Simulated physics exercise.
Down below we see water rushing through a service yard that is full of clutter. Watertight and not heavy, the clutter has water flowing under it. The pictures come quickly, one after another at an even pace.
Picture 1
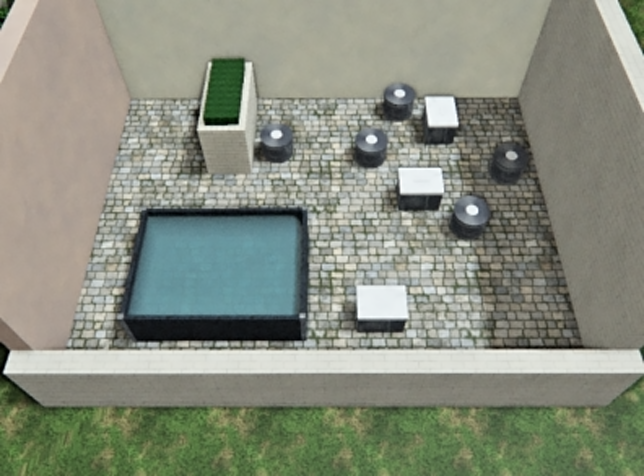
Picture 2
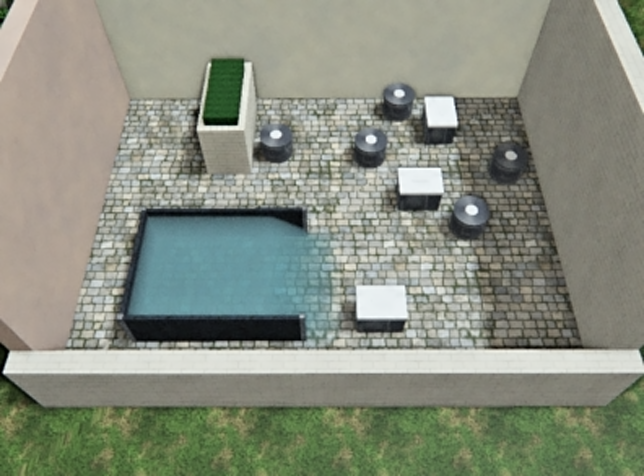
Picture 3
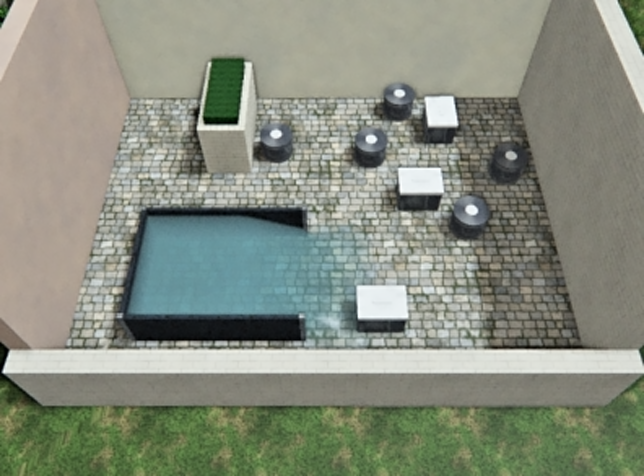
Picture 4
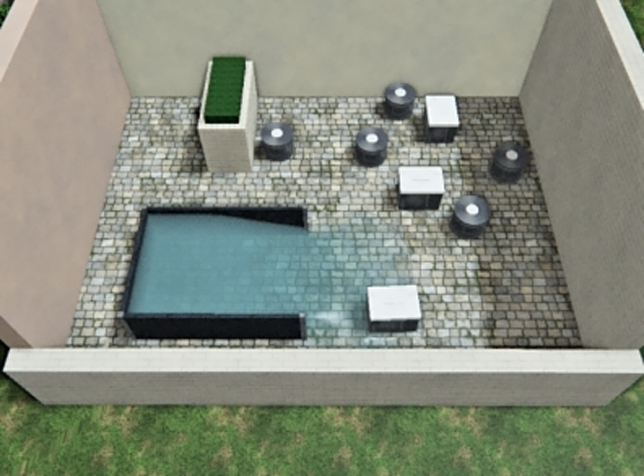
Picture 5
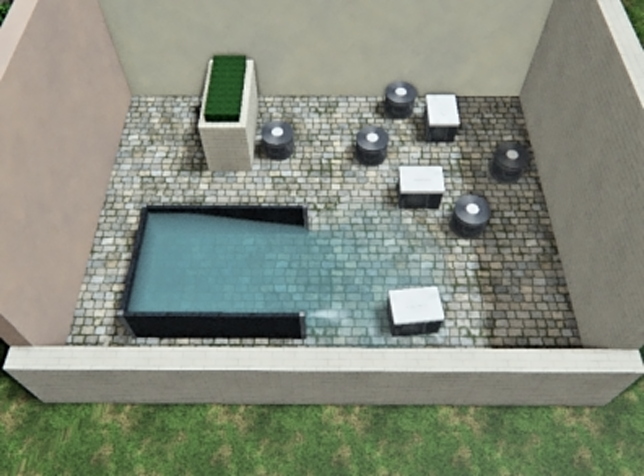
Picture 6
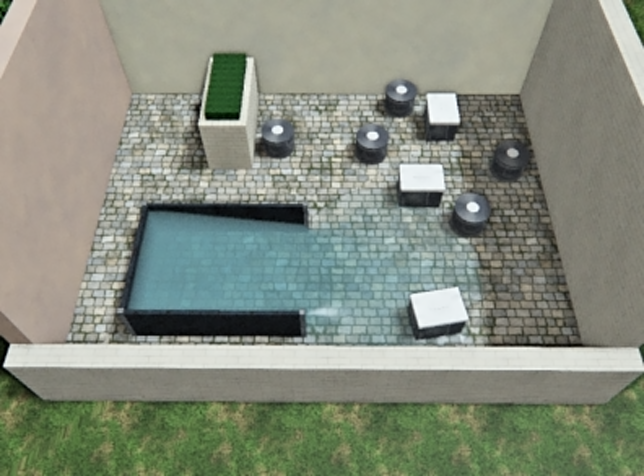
In this clip, water pours from the open right side of a dark rectangular tank and spreads across a walled, paved yard, then a white-topped box near the front slides a short way right, turning slightly, while the other objects barely move.
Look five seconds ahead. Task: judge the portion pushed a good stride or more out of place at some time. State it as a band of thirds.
It falls in the band of two thirds or more.
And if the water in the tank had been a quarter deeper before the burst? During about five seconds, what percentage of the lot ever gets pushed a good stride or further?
I'd put it near 90 per cent of the loose things.
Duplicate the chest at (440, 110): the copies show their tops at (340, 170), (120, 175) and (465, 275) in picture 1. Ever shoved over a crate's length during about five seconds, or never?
Stays put, stays put, shoved clear.
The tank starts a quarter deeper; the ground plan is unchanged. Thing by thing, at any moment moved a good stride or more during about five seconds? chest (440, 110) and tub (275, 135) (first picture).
First one: Travelled that far, second one: Stayed within that.
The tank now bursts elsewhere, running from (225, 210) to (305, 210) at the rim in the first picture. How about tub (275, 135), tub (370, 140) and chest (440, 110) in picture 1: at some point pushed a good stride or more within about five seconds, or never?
Working through them in order, the first gets shoved clear, the second gets shoved clear and the last gets shoved clear.
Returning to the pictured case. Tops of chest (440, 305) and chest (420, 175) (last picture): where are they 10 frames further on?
Approximately (565, 321) for one and (463, 146) for the other.
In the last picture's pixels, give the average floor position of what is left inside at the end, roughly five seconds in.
About (397, 149).
A moment on, 1 of 8 are well off their spots; 0 afloat.
Next, 3 of 8 are well off their spots; 2 afloat.
Later, 4 of 8 are well off their spots; 4 afloat.
In the end, 6 of 8 are well off their spots, and 6 have been at some point; 6 afloat.
